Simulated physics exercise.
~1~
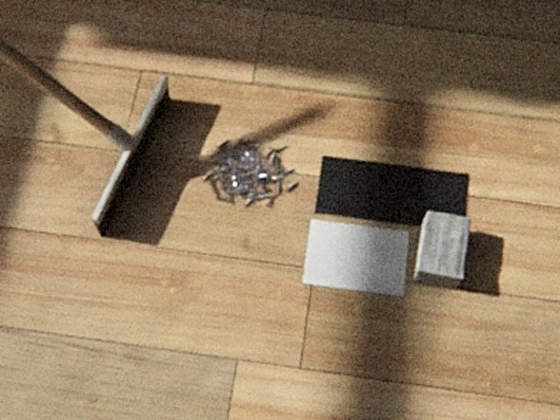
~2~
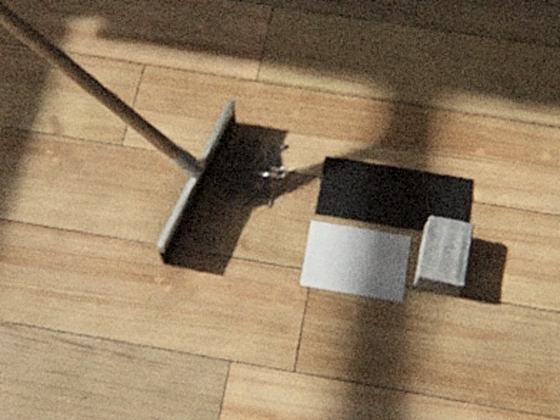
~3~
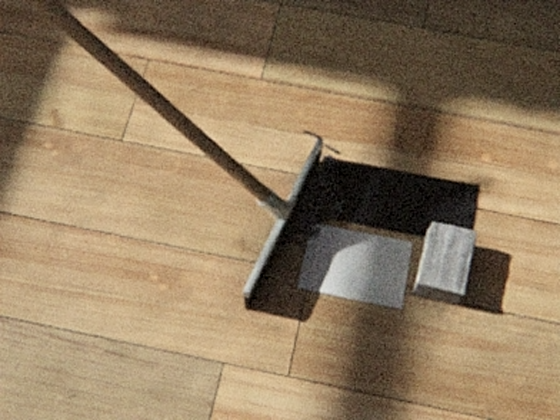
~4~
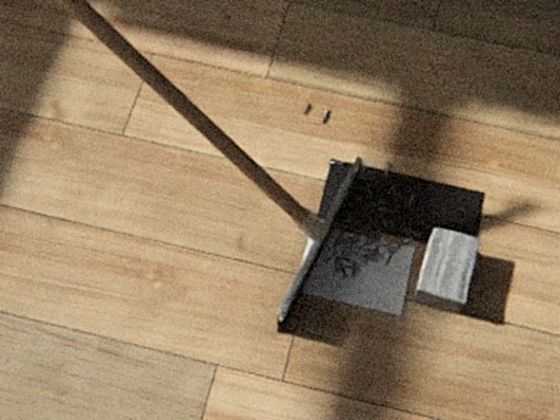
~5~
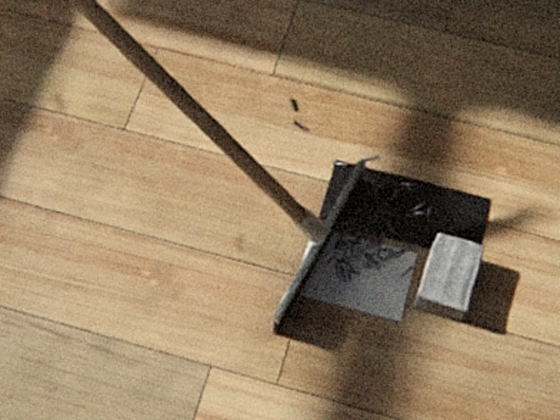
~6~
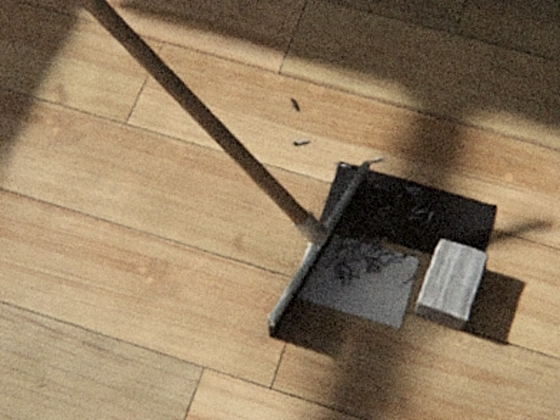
The clip shows a long-handled squeegee pushing a pile of small metal screws rightward across a wooden floor toward a black mat, a white mat and a pale block. The blade stops over the mats' left edges, leaving most pieces scattered on both mats and a couple on bare floor.
